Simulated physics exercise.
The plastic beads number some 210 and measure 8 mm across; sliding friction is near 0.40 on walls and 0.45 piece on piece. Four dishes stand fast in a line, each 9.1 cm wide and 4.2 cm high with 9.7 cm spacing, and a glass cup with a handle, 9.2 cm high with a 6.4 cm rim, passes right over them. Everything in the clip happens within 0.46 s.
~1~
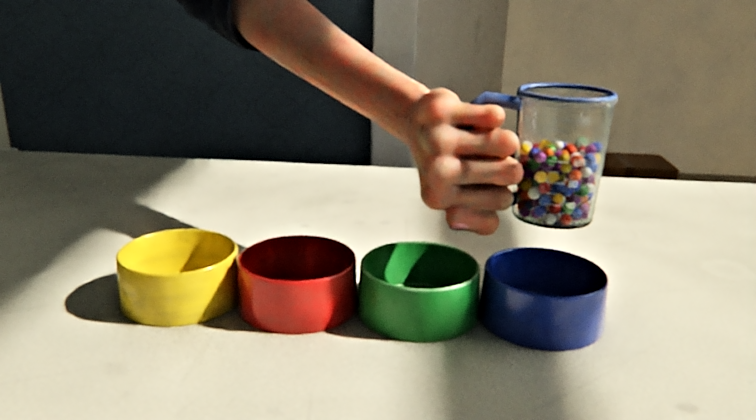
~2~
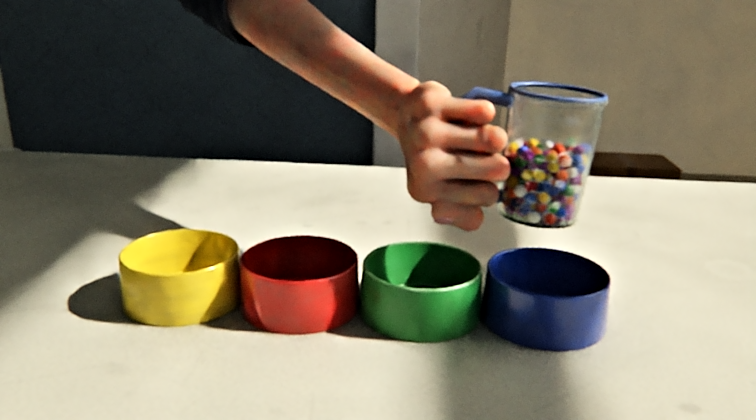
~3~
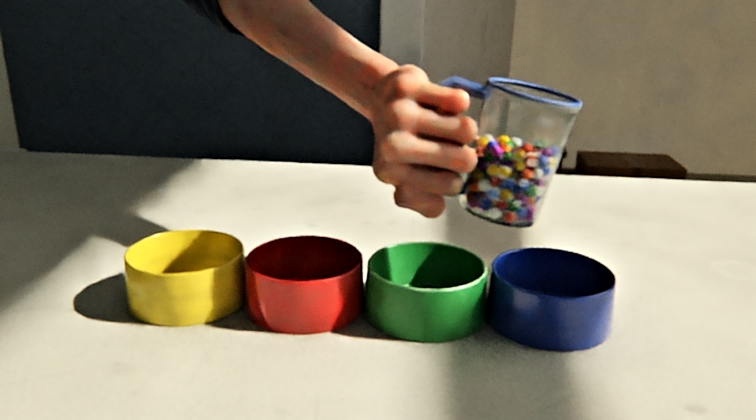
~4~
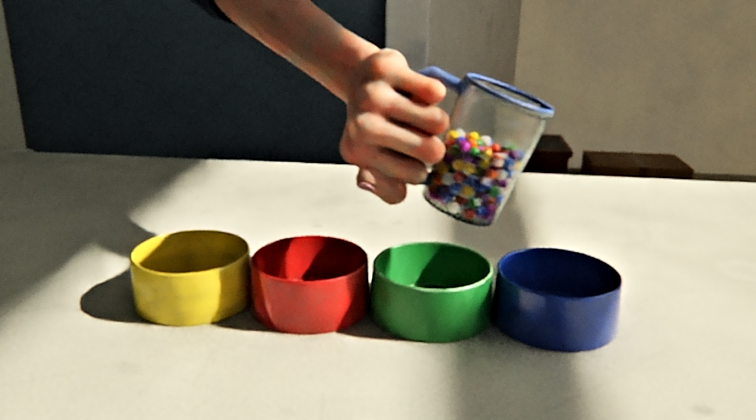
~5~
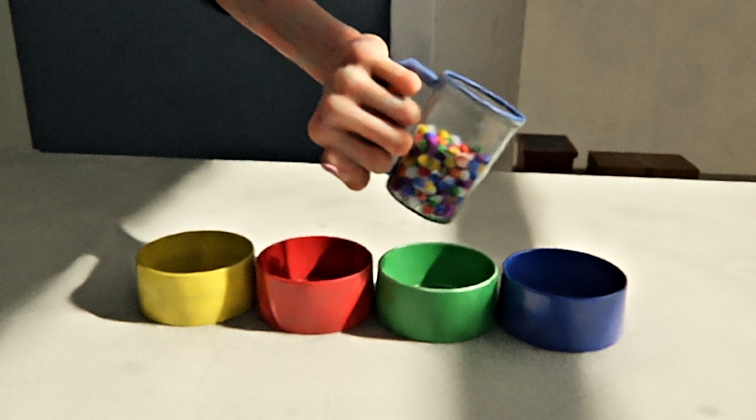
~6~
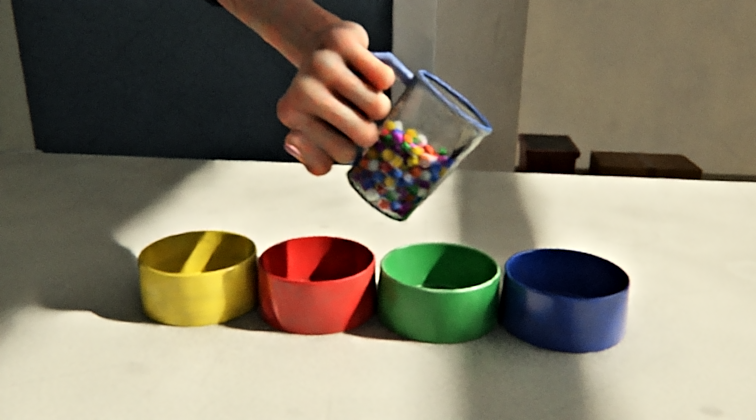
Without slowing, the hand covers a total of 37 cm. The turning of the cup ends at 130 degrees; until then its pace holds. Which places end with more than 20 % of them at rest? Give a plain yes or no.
Red - no, blue - no, green - no, yellow - yes, counter - no.
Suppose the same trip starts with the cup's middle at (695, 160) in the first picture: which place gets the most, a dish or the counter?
Most of it lands at red.
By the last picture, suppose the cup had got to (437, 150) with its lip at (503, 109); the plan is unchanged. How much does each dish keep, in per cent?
You'd end up with red at 0, blue at 0, green at 0 and yellow at 100.
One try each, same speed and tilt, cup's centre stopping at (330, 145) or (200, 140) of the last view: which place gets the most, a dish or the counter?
Try 1 - green; try 2 - red.
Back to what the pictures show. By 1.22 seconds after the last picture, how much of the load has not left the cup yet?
0 %.
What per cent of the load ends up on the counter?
Near 5 percent, roughly speaking.
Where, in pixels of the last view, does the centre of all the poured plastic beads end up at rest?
(198, 280).
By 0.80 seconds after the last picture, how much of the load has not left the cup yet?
Close to 90 in a hundred.
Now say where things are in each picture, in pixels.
The first frame shows cup at (559, 156), tilt 0 degrees, lip at (613, 94), moved 0.0 cm; middle of the pieces at (560, 178); blue dish at (546, 271); green dish at (420, 264); red dish at (298, 257); yellow dish at (178, 251).
The second frame shows cup at (547, 155), tilt 3 degrees, lip at (604, 96), moved 1.0 cm; middle of the pieces at (546, 177).
The third frame shows cup at (515, 153), tilt 11 degrees, lip at (578, 103), moved 3.7 cm; middle of the pieces at (512, 176).
The fourth frame shows cup at (483, 152), tilt 20 degrees, lip at (551, 110), moved 6.4 cm; middle of the pieces at (477, 173).
The fifth frame shows cup at (450, 151), tilt 28 degrees, lip at (522, 119), moved 9.2 cm; middle of the pieces at (441, 171).
The sixth frame shows cup at (415, 149), tilt 36 degrees, lip at (489, 128), moved 11.9 cm; middle of the pieces at (404, 168); blue dish at (566, 272); green dish at (439, 265); red dish at (317, 258); yellow dish at (199, 252).
Then, 0.48 s after the last picture, tilt 81 degrees; cup holds 100 %.
Then, 0.80 s after the last picture, tilt 111 degrees; cup holds 90 %, yellow 10 %.
Then, 1.22 s after the last picture, tilt 130 degrees; cup holds 0 %, yellow 95 %.
In the end, red 0 %, blue 0 %, green 0 %, yellow 95 %, counter 5 %.
